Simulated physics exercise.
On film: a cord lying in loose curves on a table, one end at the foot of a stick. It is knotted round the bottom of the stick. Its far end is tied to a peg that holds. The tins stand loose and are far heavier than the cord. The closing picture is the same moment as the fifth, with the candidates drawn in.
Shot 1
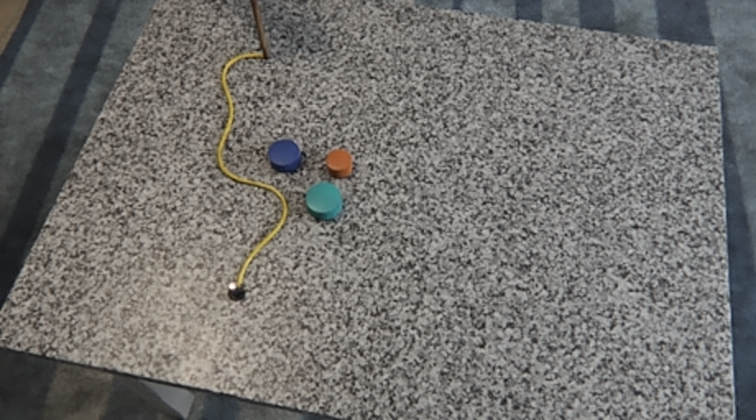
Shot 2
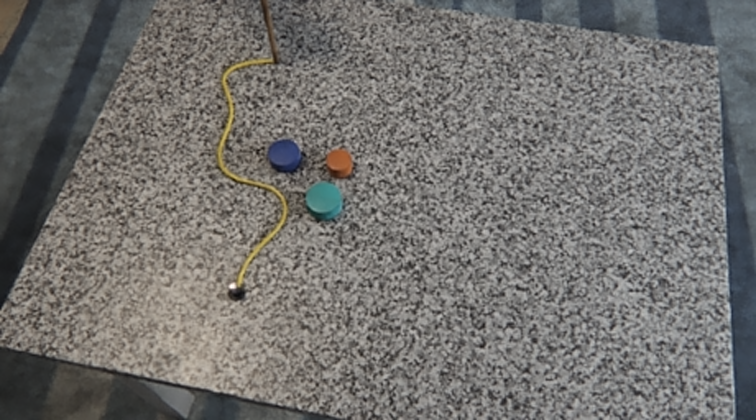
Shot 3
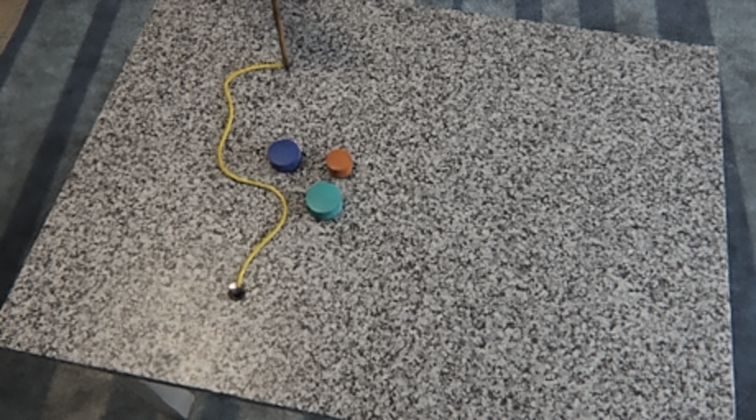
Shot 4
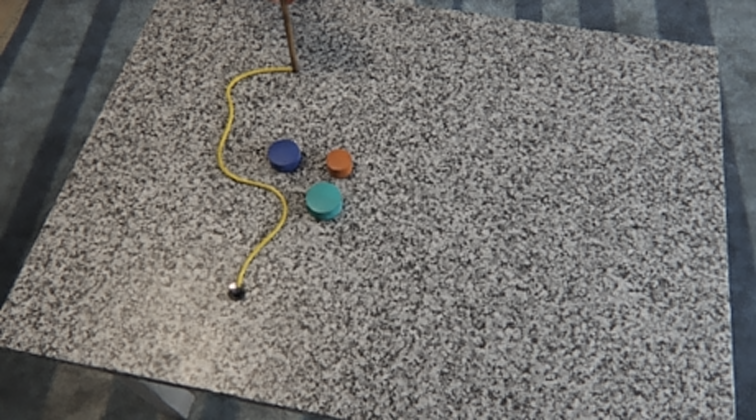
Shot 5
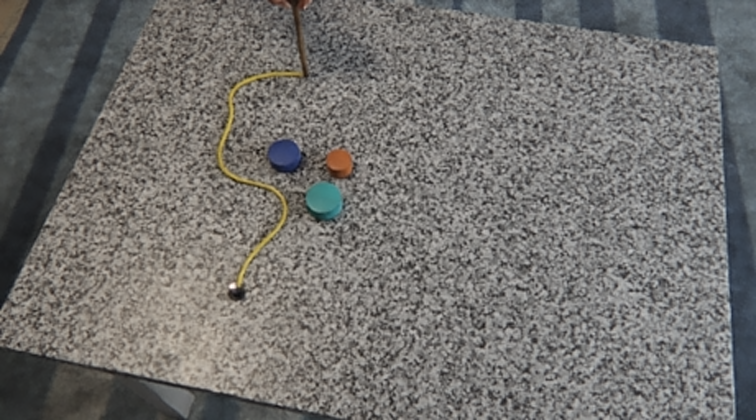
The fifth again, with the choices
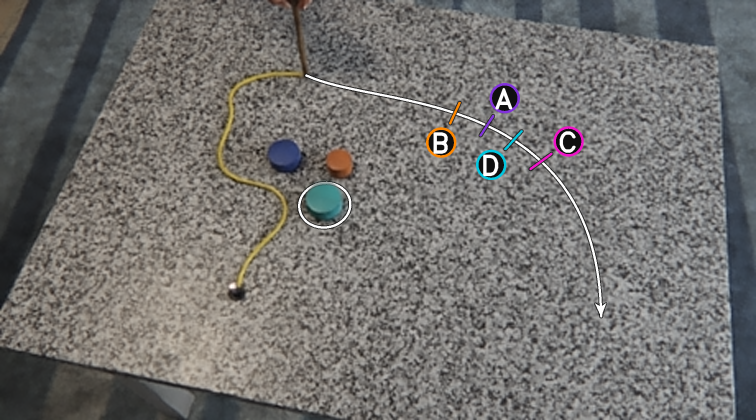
A thin brown stick, with a hand just showing at its top in the later moments, slides slowly right and slightly down, drawing the tied end of a yellow cord along. The rest of the cord curves down to a small dark peg, left of blue, orange and turquoise tins, all still. The speckled grey table stands over blue striped carpet, seen from above by an unmoving camera.
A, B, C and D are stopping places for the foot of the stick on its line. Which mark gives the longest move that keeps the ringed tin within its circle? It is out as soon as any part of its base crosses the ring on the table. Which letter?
No farther than D.
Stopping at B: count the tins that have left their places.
The count is none.
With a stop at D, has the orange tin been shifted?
No.
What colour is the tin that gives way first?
Blue.
On the marked copy, A at (487, 126); B at (455, 113); C at (541, 161); D at (514, 140); the ring at (325, 205); the route from (306, 75) via (506, 136) to (601, 316).
Following D. Soon after the start, foot of the stick (377, 95); turquoise tin (324, 201).
Later, foot of the stick (453, 113); turquoise tin (324, 201).
In the end, foot of the stick (513, 141); turquoise tin (324, 201); blue tin (307, 174); the turquoise tin is still in its ring.
As for the rest, A is safe but short; B is safe but short; C drags the ringed tin to (331, 214).
